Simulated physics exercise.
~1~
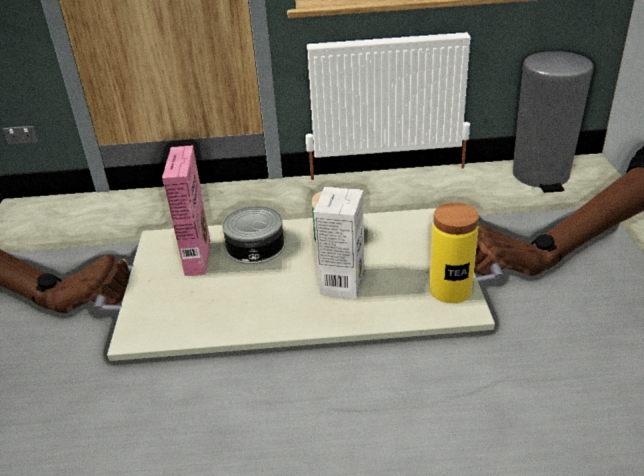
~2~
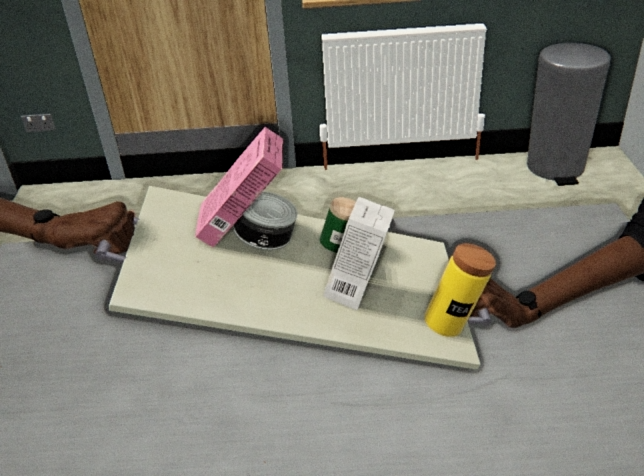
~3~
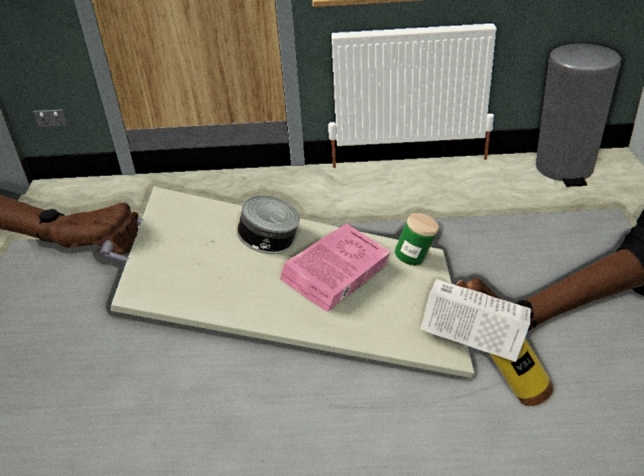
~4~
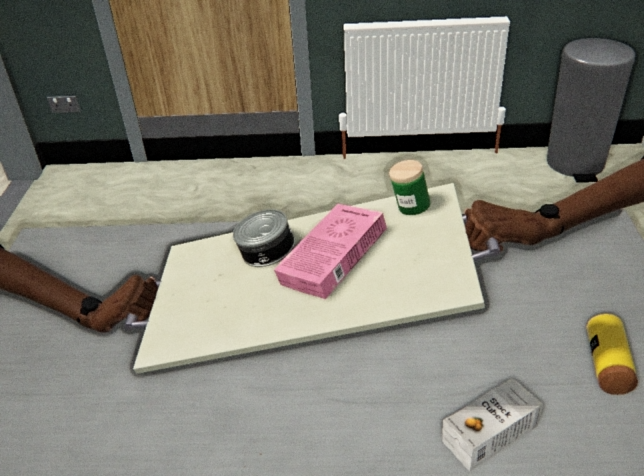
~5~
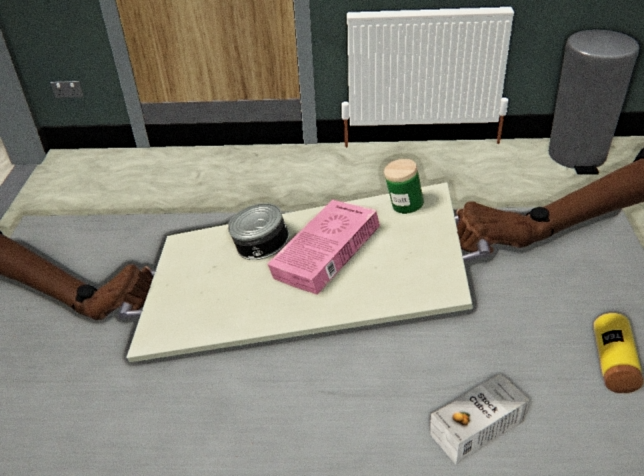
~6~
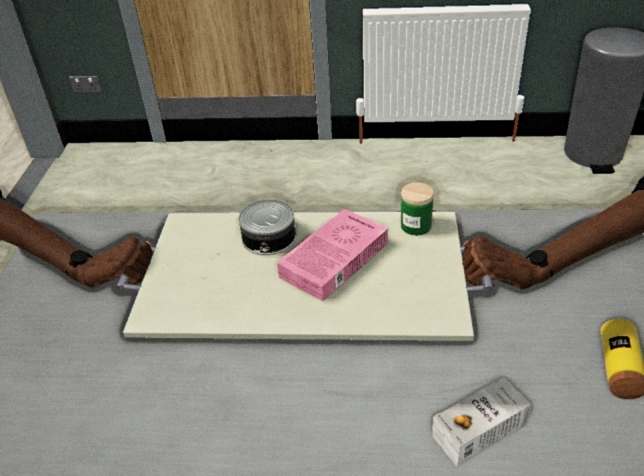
We see two hands tilt a flat tray right, toppling the pink packet and sending the yellow jar and white carton off, then tip it left and level it, with the fallen packet, black tub and shifted green jar still aboard.
